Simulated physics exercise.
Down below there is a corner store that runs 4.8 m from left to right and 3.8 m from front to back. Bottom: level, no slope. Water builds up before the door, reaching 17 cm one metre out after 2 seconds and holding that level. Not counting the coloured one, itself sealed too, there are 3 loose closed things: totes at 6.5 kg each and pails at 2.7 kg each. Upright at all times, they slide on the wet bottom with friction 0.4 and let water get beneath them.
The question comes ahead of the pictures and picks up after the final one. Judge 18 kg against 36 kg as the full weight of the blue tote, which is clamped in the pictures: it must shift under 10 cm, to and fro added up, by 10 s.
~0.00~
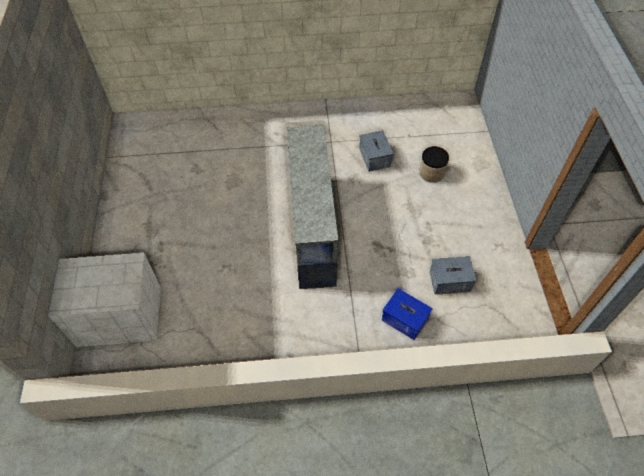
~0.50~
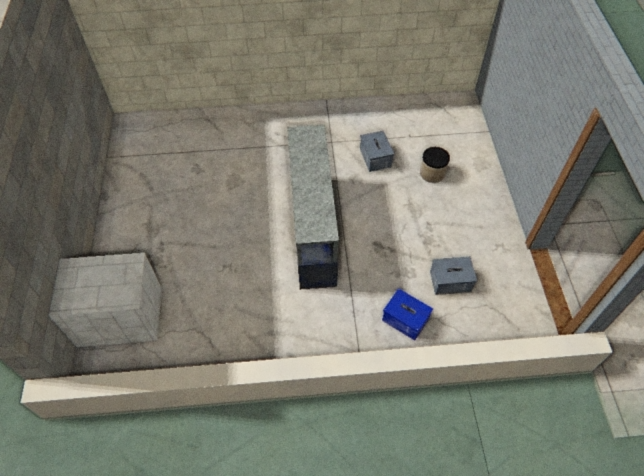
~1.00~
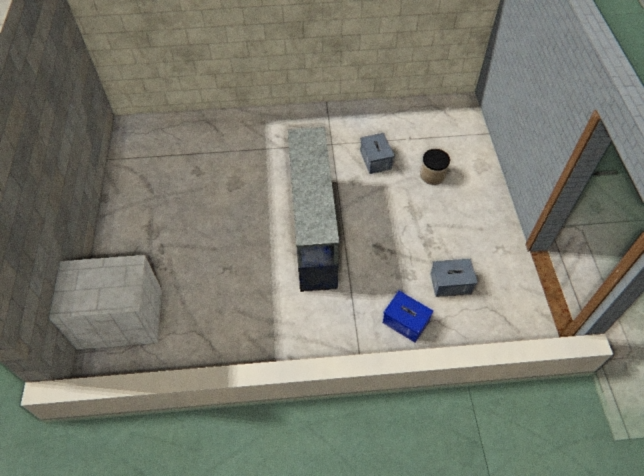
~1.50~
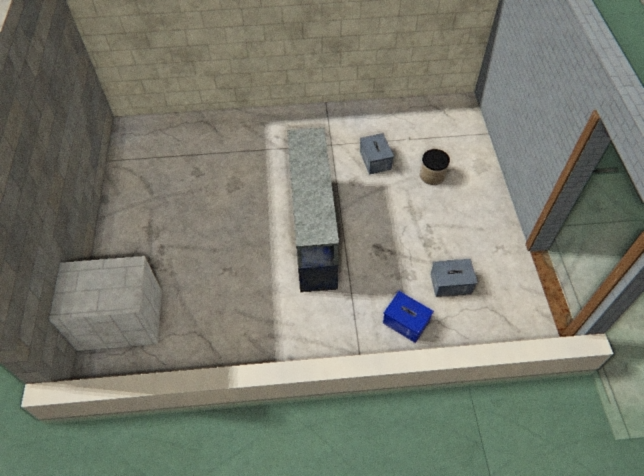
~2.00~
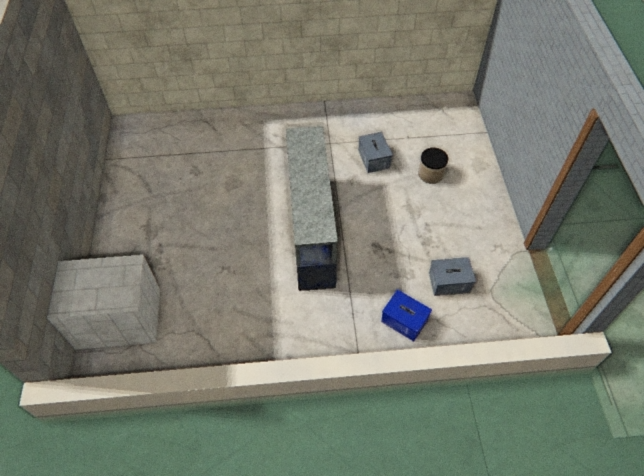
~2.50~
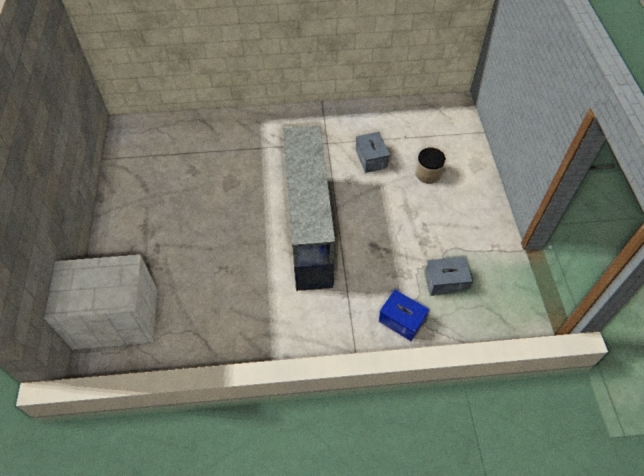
Only the upper figure is adequate.
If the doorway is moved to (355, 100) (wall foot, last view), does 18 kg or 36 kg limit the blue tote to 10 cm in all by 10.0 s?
So the light mass does it.
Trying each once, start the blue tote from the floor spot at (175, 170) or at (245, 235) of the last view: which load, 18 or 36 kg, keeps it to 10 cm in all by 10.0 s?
In that order: The smaller is enough; either load holds.
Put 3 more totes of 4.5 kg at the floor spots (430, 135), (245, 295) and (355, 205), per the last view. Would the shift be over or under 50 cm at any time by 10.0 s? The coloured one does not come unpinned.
Taking them in order, the first is inside the line, the second inside the line and the third beyond the line.
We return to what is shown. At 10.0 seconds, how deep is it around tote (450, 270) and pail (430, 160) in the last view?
I'd estimate 8 cm for the first and 4 cm for the second.
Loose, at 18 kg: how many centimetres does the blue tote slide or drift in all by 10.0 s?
About 40 cm altogether.
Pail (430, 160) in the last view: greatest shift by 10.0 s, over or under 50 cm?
Result: Threshold not reached.
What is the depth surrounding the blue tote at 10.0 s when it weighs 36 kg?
8 cm, roughly.
After 3.5 s the blue tote would be 4 cm from its start with 18 kg and 0 cm from its start with 36 kg; 7 cm of water round it then.
After 4.5 s the blue tote would be 24 cm from its start with 18 kg and 0 cm from its start with 36 kg; 7 cm of water round it then.
After 7.0 s the blue tote would be 26 cm from its start with 18 kg and 0 cm from its start with 36 kg; 7 cm of water round it then.
After 10.0 s the blue tote would be 40 cm from its start with 18 kg and 0 cm from its start with 36 kg; 8 cm of water round it then.
